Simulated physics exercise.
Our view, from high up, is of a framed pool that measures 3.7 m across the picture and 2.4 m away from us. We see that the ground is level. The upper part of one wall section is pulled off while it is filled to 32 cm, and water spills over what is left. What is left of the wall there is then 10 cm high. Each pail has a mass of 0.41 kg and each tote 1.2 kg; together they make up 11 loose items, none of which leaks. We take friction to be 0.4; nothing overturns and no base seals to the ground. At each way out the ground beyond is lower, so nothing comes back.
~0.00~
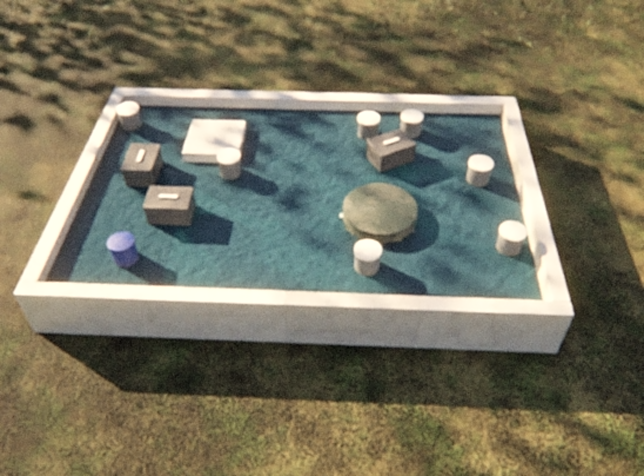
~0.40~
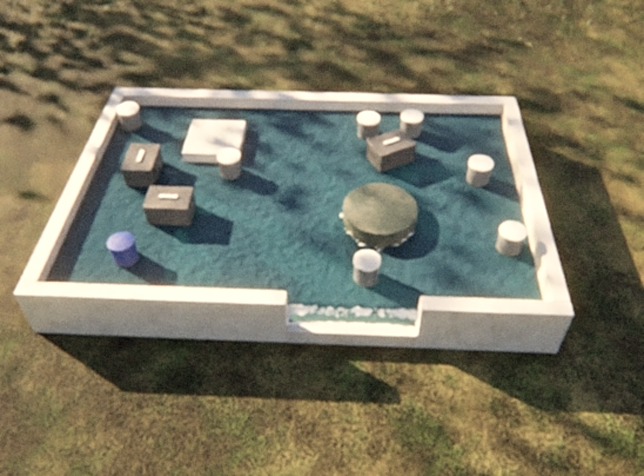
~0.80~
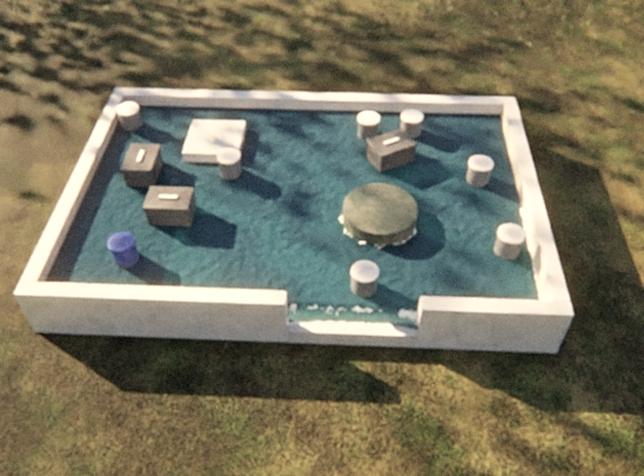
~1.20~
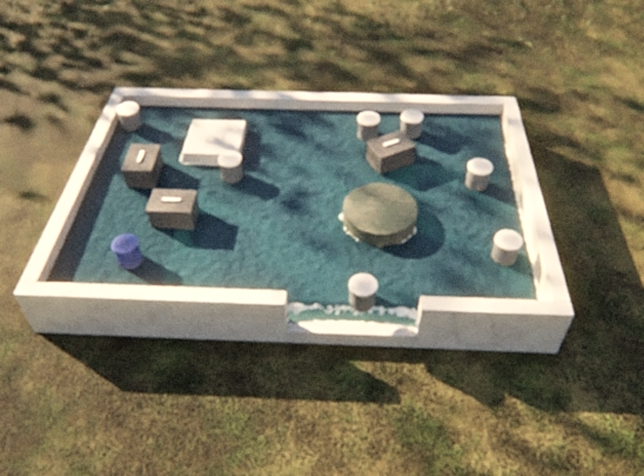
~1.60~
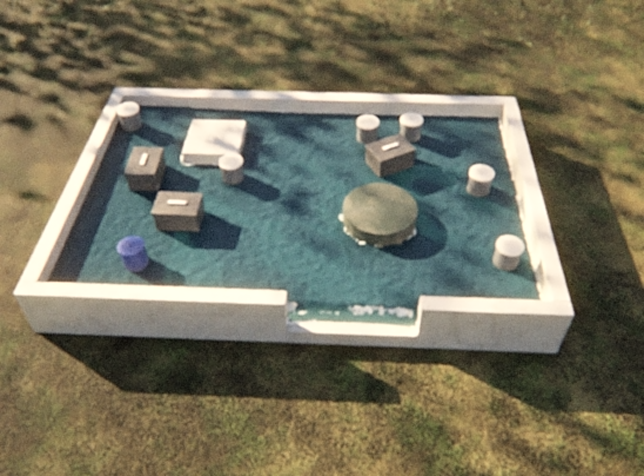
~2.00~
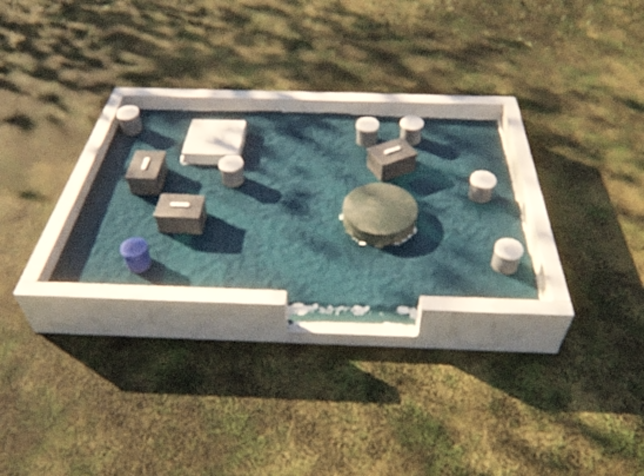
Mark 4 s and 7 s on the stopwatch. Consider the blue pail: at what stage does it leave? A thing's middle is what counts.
Late band.
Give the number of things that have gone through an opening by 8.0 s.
It comes to 1.
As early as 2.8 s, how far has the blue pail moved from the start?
About 10 cm by then.
After 2.8 s the blue pail is near (137, 250), 0.1 m from its start, afloat; 1 of 11 are out; 10 afloat.
After 5.4 s the blue pail is near (157, 258), 0.3 m from its start, afloat; 1 of 11 are out; 10 afloat.
After 8.0 s the blue pail is near (177, 264), 0.5 m from its start, afloat; 1 of 11 are out; 10 afloat.
After 12.0 s the blue pail is near (215, 274), 0.8 m from its start, afloat; 1 of 11 are out; 10 afloat.
